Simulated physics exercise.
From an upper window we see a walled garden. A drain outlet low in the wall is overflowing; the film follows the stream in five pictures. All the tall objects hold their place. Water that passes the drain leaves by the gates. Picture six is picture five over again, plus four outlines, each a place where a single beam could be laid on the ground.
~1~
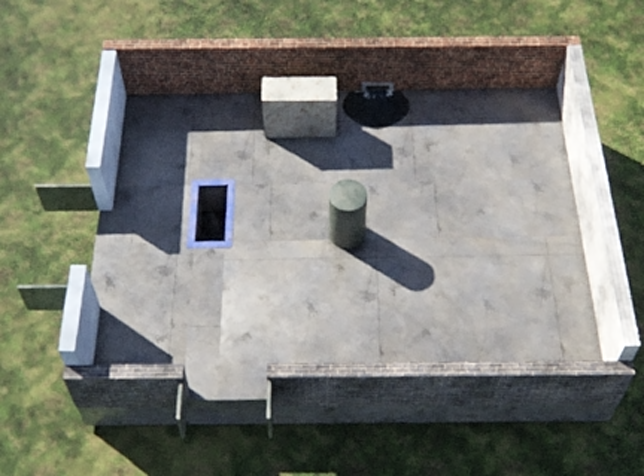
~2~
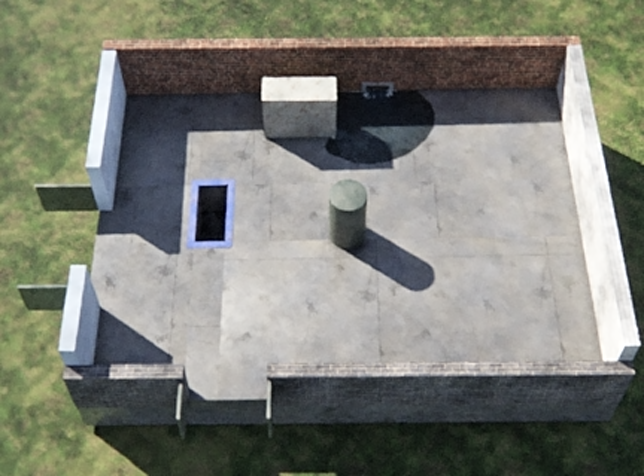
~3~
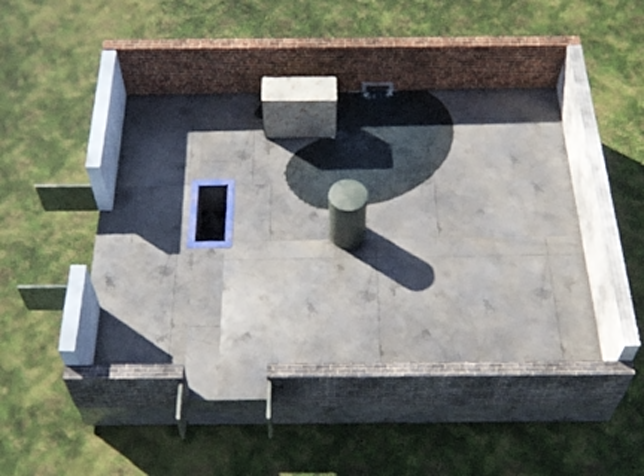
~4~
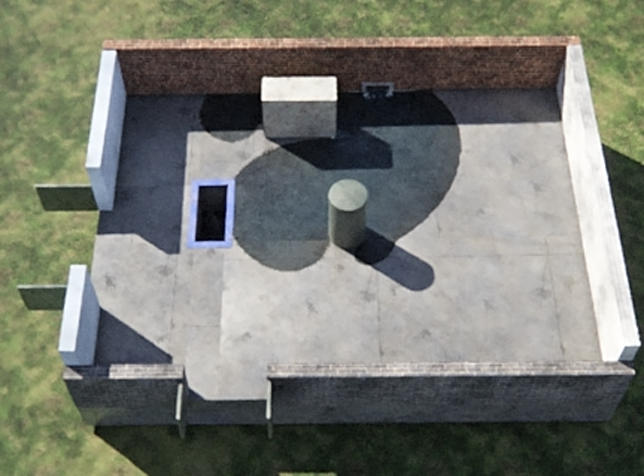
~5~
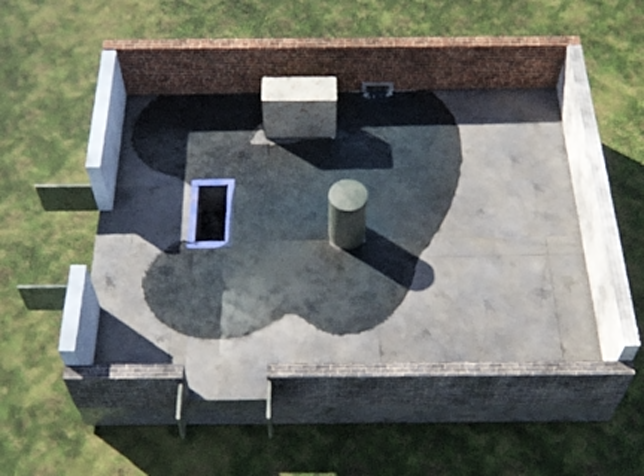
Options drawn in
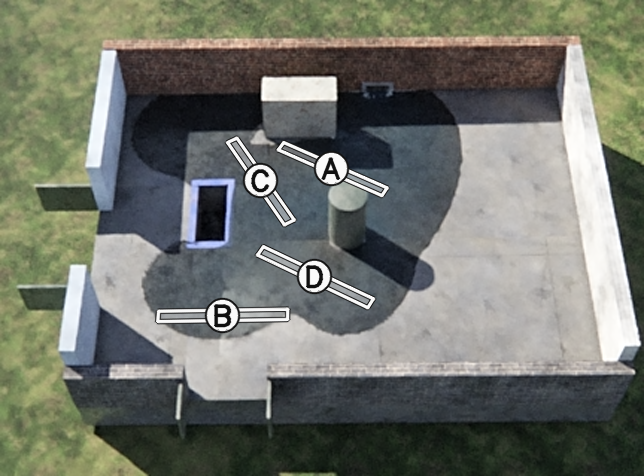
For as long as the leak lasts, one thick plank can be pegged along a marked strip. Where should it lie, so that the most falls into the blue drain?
Use position D.
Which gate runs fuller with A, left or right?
More leaves on the left.
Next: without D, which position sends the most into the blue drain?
B.
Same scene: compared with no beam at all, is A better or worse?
Position A is worse.
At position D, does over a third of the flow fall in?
Yes.
On the marked copy, A from (281, 146) to (384, 191); B from (158, 316) to (287, 314); C from (232, 140) to (289, 222); D from (260, 250) to (370, 303).
With A, about 9 % of the stream runs into the blue drain, about 88 % out by the gates.
With B, about 31 % of the stream runs into the blue drain, about 67 % out by the gates.
With C, about 2 % of the stream runs into the blue drain, about 97 % out by the gates.
With D, about 55 % of the stream runs into the blue drain, about 43 % out by the gates.
